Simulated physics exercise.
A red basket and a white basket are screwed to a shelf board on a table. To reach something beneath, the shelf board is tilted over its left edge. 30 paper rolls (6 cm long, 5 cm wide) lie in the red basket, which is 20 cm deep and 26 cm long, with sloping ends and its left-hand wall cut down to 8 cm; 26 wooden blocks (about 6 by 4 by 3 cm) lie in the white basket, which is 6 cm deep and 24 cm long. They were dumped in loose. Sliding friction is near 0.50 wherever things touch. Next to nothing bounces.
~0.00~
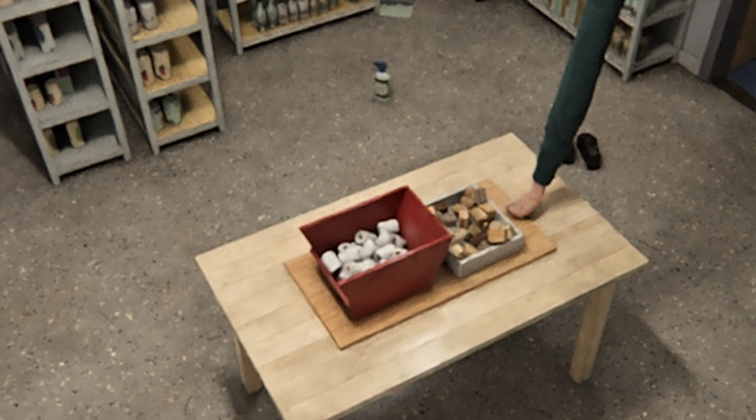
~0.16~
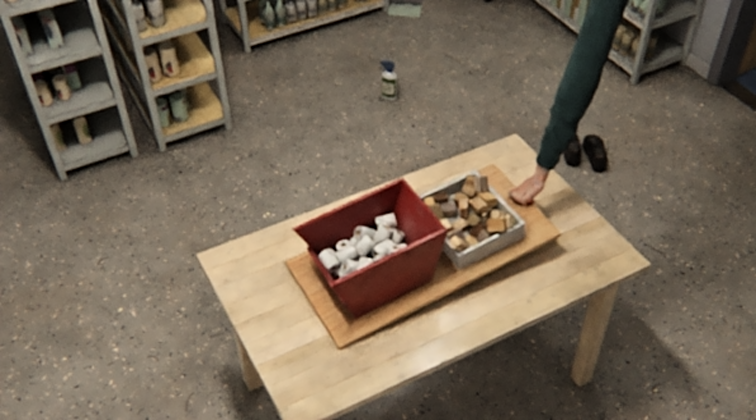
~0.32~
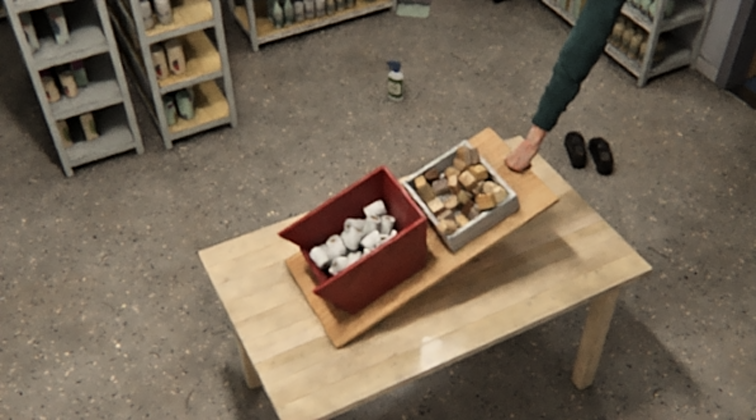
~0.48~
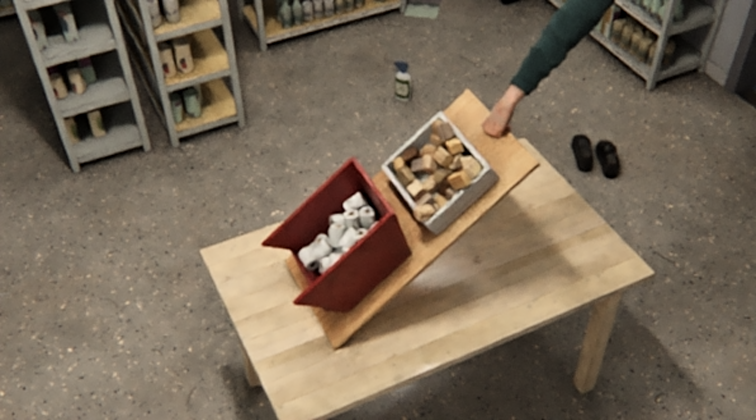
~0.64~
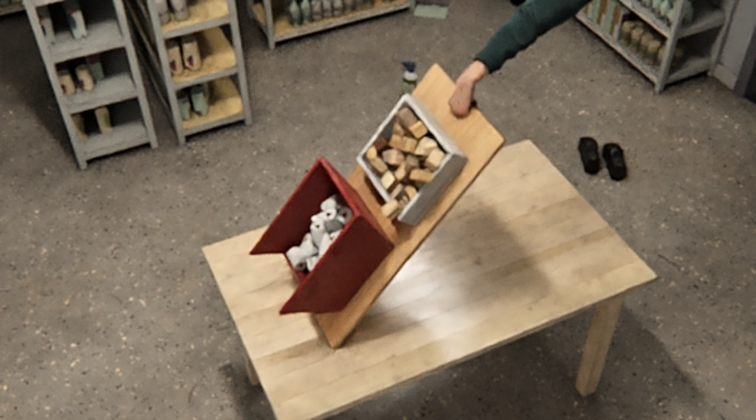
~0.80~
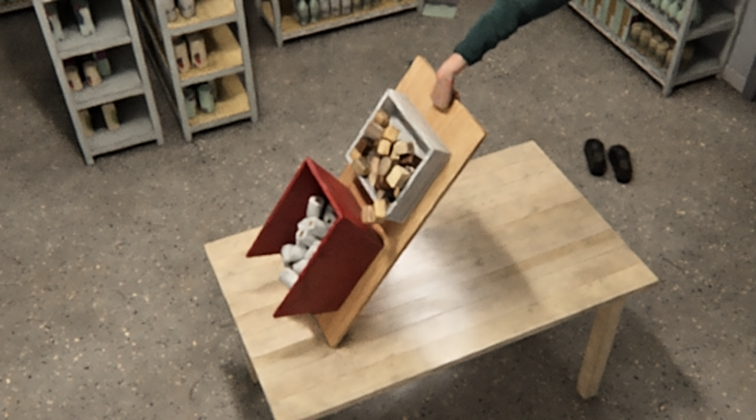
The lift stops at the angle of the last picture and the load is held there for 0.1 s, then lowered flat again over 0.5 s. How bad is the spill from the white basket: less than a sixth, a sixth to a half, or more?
The white basket loses from a sixth to a half of its wooden blocks.
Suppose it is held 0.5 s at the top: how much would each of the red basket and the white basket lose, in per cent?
Then red basket 30, white basket 30 per cent.
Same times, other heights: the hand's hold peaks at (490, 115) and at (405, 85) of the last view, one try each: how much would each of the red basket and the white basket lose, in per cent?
Red basket 0 then 50, white basket 10 then 30 per cent.
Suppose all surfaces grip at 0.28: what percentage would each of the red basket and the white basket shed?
In that case red basket 40, white basket 20 per cent.
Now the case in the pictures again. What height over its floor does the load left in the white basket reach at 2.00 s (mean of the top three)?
About 8 cm.
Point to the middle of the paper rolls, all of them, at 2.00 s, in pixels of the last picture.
At about (362, 274).
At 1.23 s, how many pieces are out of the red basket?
Out by then, roughly: Red basket 5.
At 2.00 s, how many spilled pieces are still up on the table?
About 8.
After 0.99 s, tilt 50°; red basket 29 in, 1 out and white basket 20 in, 6 out.
After 1.23 s, tilt 15°; red basket 25 in, 5 out and white basket 19 in, 7 out.
After 1.57 s, tilt 0°; red basket 25 in, 5 out and white basket 18 in, 8 out.
Final count (at 2.00 s), red basket 25 in, 5 out and white basket 18 in, 8 out. Asked share, 8 of 26, 31 per cent.
